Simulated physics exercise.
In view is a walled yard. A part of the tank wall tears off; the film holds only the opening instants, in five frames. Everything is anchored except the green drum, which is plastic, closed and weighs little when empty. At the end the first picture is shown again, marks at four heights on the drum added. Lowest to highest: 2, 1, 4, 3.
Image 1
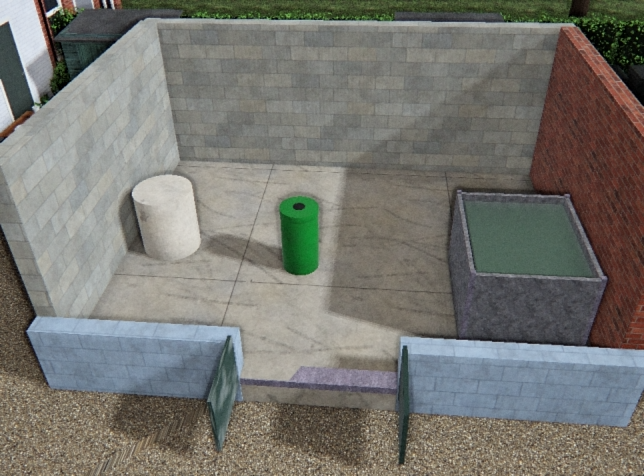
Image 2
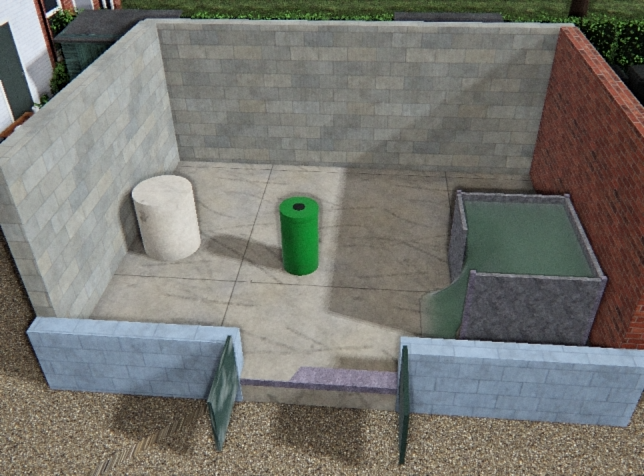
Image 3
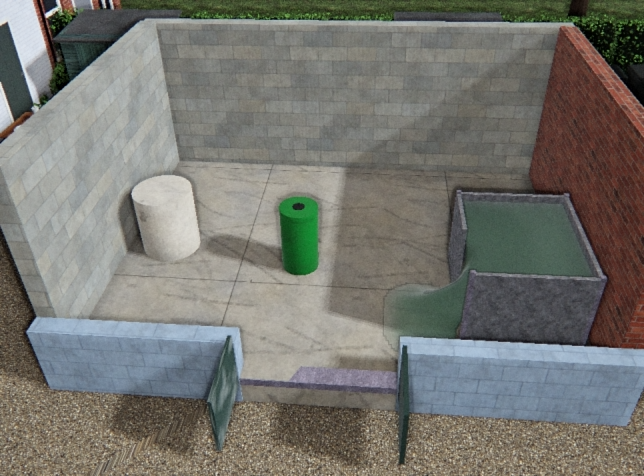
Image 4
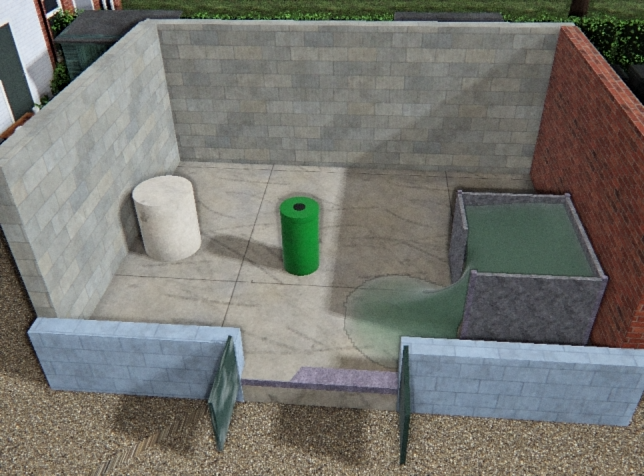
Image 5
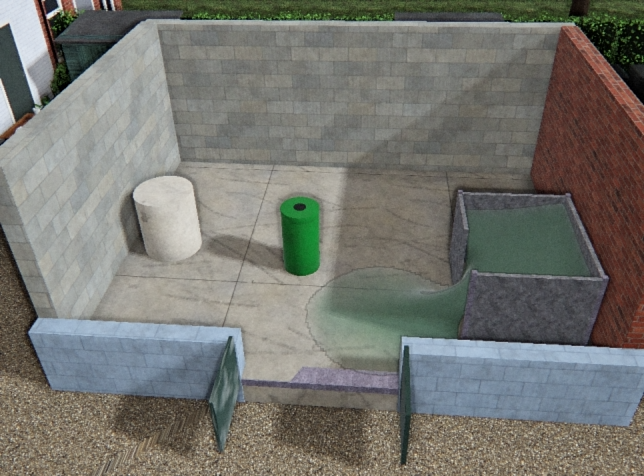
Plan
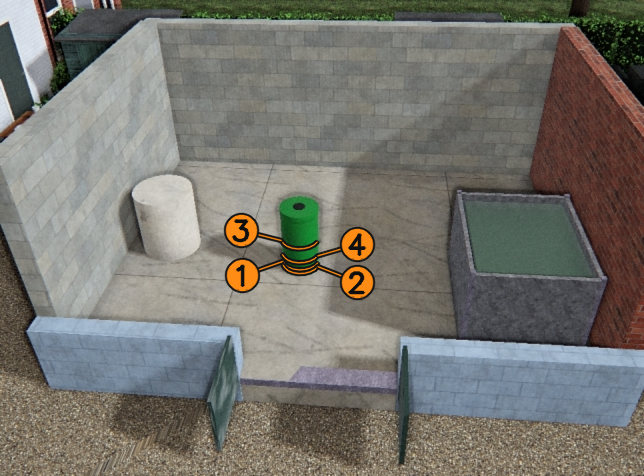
The clip opens on a walled yard with a pale cylinder, a green drum and a full stone tank at the right. Greenish water pours from the tank's front left corner onto the paved ground, then spreads leftward in a widening, rounded sheet that draws nearer the drum, which stays still.
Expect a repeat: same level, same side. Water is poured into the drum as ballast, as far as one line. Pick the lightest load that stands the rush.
Mark 3 just does it.
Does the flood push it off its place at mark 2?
Yes, it does.
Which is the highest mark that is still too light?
4 it is.
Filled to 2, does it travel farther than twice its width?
Yes, it does.
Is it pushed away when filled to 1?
Yes.
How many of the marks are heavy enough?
One.
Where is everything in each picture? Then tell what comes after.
Lid of the green drum at (298, 207); tank full, its middle at (523, 238); open gate at (319, 335).
Water covers 2 % of the ground and is seen nearest the drum at (431, 294).
Water covers 4 % of the ground and is seen nearest the drum at (391, 301).
Water covers 7 % of the ground and is seen nearest the drum at (356, 296).
Lid of the green drum at (299, 207); water covers 11 % of the ground and is seen nearest the drum at (328, 288).
On the marked copy, 1 at (298, 269); 2 at (298, 273); 3 at (297, 248); 4 at (298, 262); from the bottom up 2, 1, 4, 3.
With 1, it is pushed about 3 times its own width away.
With 2, it is pushed about 6 times its own width away.
With 3, it does not move.
With 4, it is pushed about its own width away.
